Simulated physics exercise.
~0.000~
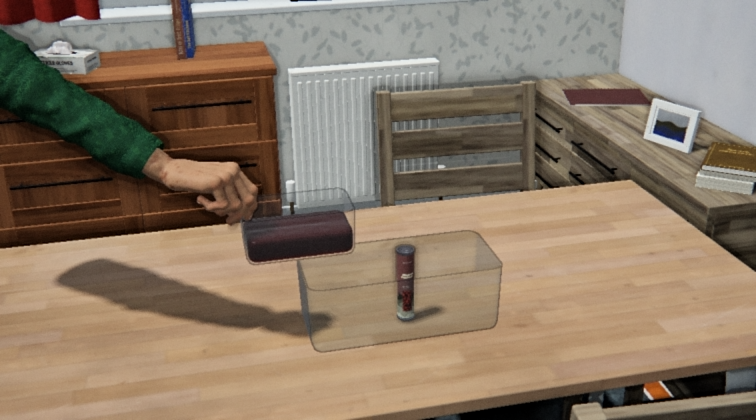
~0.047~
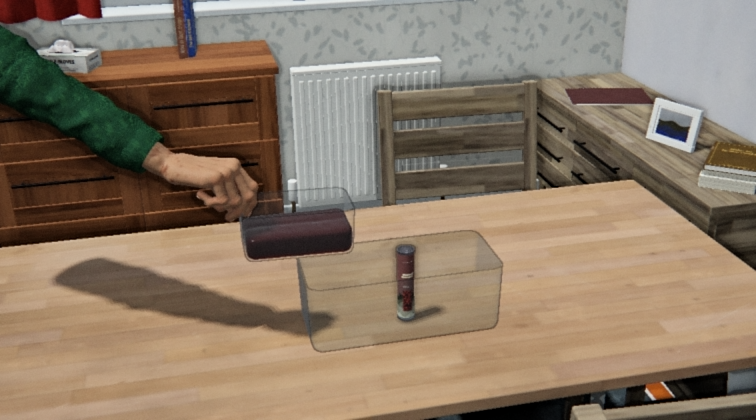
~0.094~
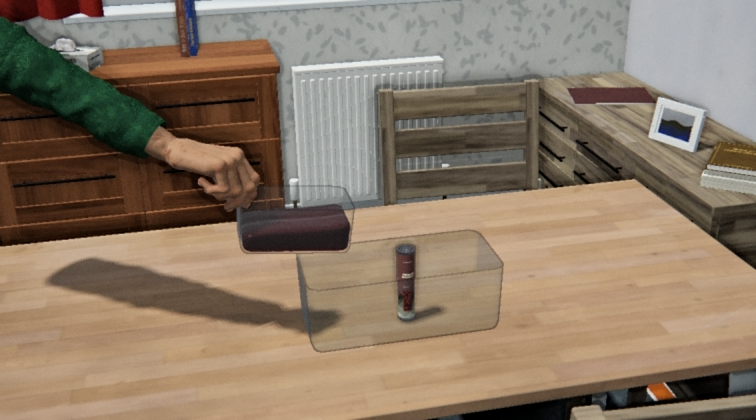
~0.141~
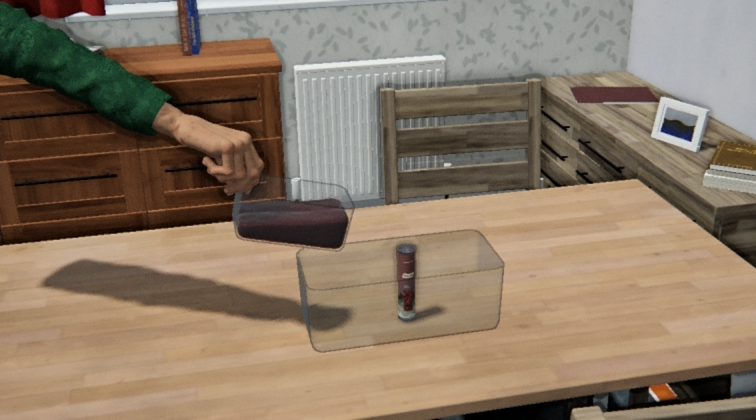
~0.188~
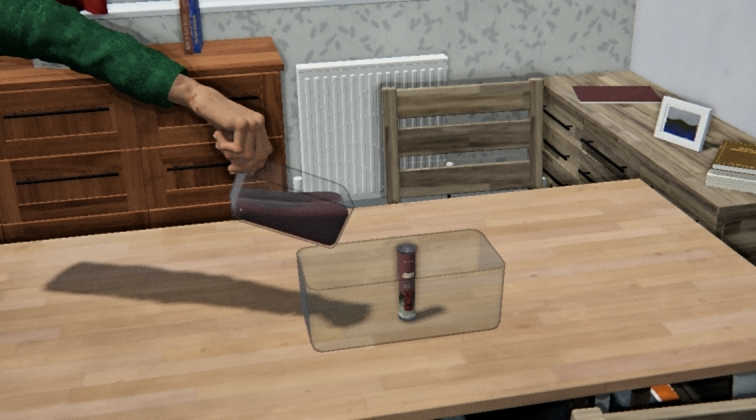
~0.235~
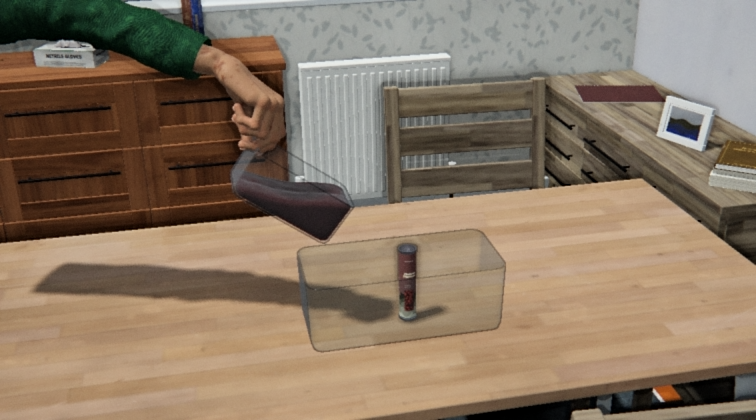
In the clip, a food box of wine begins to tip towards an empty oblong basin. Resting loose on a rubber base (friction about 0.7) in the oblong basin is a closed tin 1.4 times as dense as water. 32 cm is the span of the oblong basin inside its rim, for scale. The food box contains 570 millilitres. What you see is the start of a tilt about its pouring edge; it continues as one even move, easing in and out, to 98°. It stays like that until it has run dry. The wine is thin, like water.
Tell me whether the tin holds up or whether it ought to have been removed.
The tin holds up.
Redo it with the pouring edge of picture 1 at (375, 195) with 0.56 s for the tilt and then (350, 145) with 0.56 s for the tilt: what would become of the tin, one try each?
Run one: It does not tip. Run two: It does not tip.
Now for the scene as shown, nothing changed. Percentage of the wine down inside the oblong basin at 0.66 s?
About 80 %.
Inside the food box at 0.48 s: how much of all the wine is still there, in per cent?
Near 36 in a hundred.
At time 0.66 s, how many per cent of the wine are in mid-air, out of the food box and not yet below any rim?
Roughly 16 %.
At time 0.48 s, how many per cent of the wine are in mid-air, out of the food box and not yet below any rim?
Around 60 percent.
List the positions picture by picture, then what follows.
Tilt 0°; pouring edge (350, 200); surface from (244, 230) to (348, 219); the oblong basin's rim runs from (302, 272) to (489, 249); the tin's top is at (405, 253), in the first picture.
Tilt 2°; pouring edge (350, 199); surface from (243, 228) to (348, 217), in the second picture.
Tilt 7°; pouring edge (350, 199); surface from (240, 223) to (346, 212), in the third picture.
Tilt 15°; pouring edge (349, 199); surface from (236, 213) to (345, 207), in the fourth picture.
Tilt 25°; pouring edge (349, 198); surface from (233, 198) to (344, 201), in the fifth picture.
Tilt 37°; pouring edge (349, 198); surface from (234, 178) to (347, 193), in the sixth picture.
Then, 0.48 s in, the tilt is 93° and 36 per cent is still to pour; the tin stands where it began.
Then, 0.66 s in, the tilt is 98° and 4 per cent is still to pour; the tin stands where it began.
Then, 0.85 s in, the tilt is 98° and 1 per cent is still to pour; the tin stands where it began.
Then, 1.06 s in, the tilt is 98° and 0 per cent is still to pour; the tin stands where it began.
Finally, the tin stands where it began.
